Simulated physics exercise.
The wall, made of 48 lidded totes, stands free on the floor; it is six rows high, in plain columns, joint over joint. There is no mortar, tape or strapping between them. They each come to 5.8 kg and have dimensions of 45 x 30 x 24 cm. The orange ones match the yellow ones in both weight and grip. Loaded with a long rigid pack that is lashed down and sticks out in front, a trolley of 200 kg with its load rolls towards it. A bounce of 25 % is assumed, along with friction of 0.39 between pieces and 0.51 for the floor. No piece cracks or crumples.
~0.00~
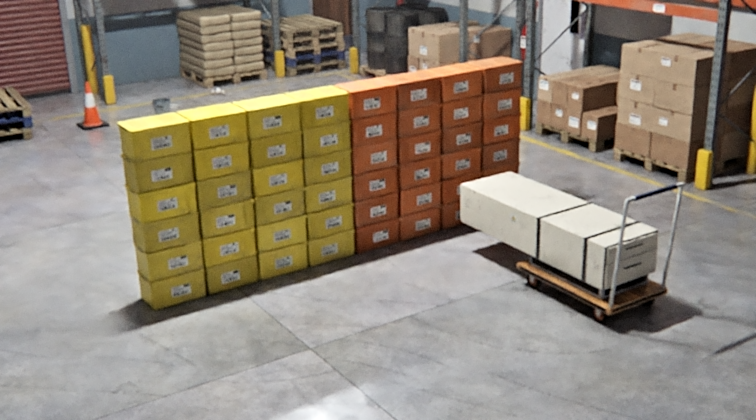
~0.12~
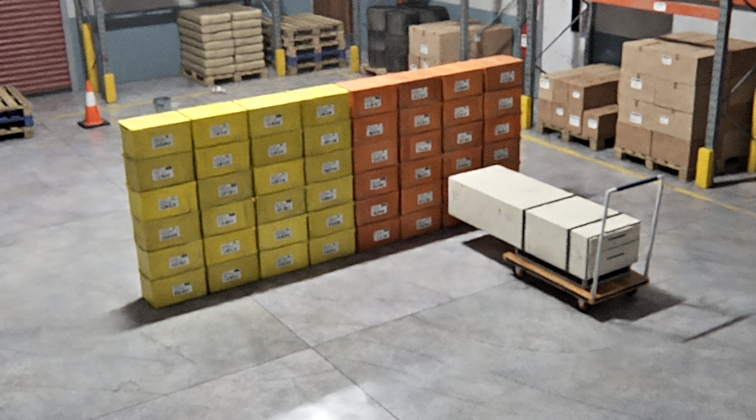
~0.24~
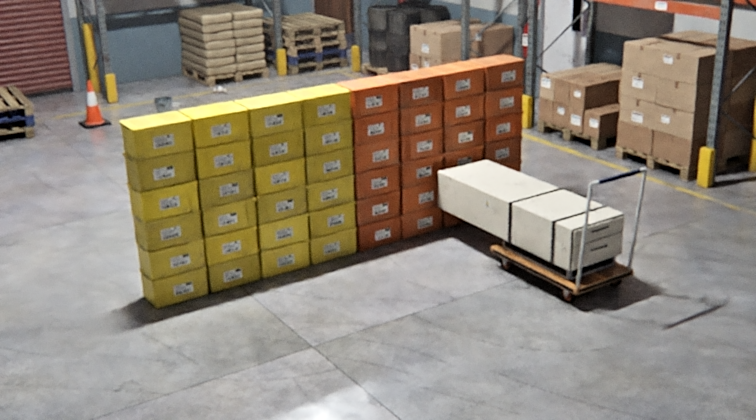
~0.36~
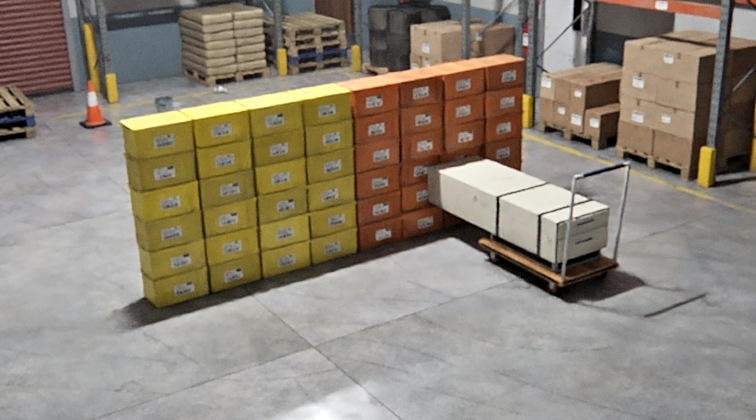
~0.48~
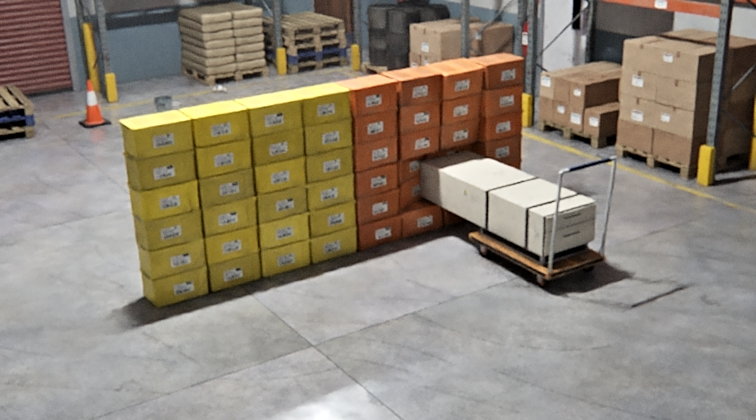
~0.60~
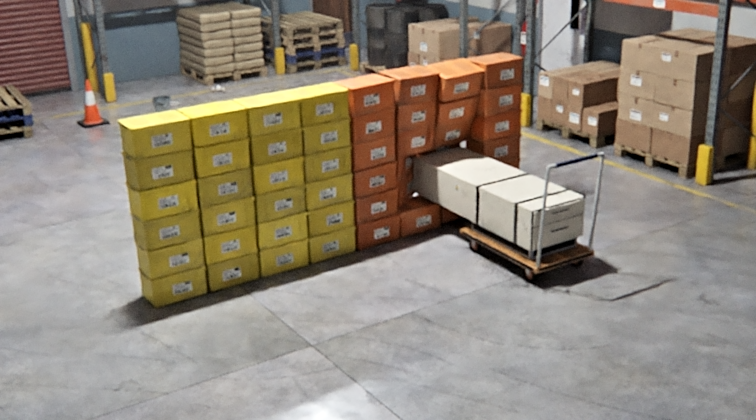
A long pale pack strapped to a flat trolley with an upright handle rolls leftward, nose first, toward a free-standing wall of stacked boxes, yellow on the left and orange on the right. A steady, raised view looks down on the grey warehouse floor, with pallets and racking behind. The pack's front end pushes into the orange section, and boxes around it shift and tilt while the yellow ones stay put.
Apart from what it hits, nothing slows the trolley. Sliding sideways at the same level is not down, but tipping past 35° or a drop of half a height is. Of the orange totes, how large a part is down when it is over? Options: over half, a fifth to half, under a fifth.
Down: A fifth to half.
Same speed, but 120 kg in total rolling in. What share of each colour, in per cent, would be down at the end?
Down at the end: Orange 40 per cent, yellow 0 per cent.
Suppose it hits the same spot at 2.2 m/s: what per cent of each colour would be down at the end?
Then orange 40, yellow 0 per cent.
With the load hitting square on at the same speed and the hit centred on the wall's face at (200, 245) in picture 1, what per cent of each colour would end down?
Then orange ends 0 per cent down and yellow 40 per cent.
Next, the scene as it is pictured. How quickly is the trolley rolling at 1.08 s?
Speed: Near 0.4 m/s.
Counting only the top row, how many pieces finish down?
2 of them.
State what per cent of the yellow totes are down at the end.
Colour yellow - 0 percent down at the end.
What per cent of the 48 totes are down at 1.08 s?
At that moment 10 per cent.
After 0.74 s, load 43 cm past the wall's line, still rolling; 3 of the 24 orange totes down (3 of 48 in all colours); top orange tote leaning 5°.
After 1.08 s, load 65 cm past the wall's line, still rolling; 5 of the 24 orange totes down (5 of 48 in all colours); top orange tote leaning 14°.
After 1.54 s, load 79 cm past the wall's line, still rolling; 10 of the 24 orange totes down (10 of 48 in all colours); top orange tote leaning 27°, 13 cm lower.
After 2.30 s, load 83 cm past the wall's line, stopped; 10 of the 24 orange totes down (10 of 48 in all colours); top orange tote upside down.
At rest (3.4 s), load 83 cm past the wall's line, stopped; 10 of the 24 orange totes down (10 of 48 in all colours); top orange tote upside down; top yellow tote unmoved. That is 42 per cent. As the last picture would show them, middles, top orange tote near (170, 215), top yellow tote near (267, 114).
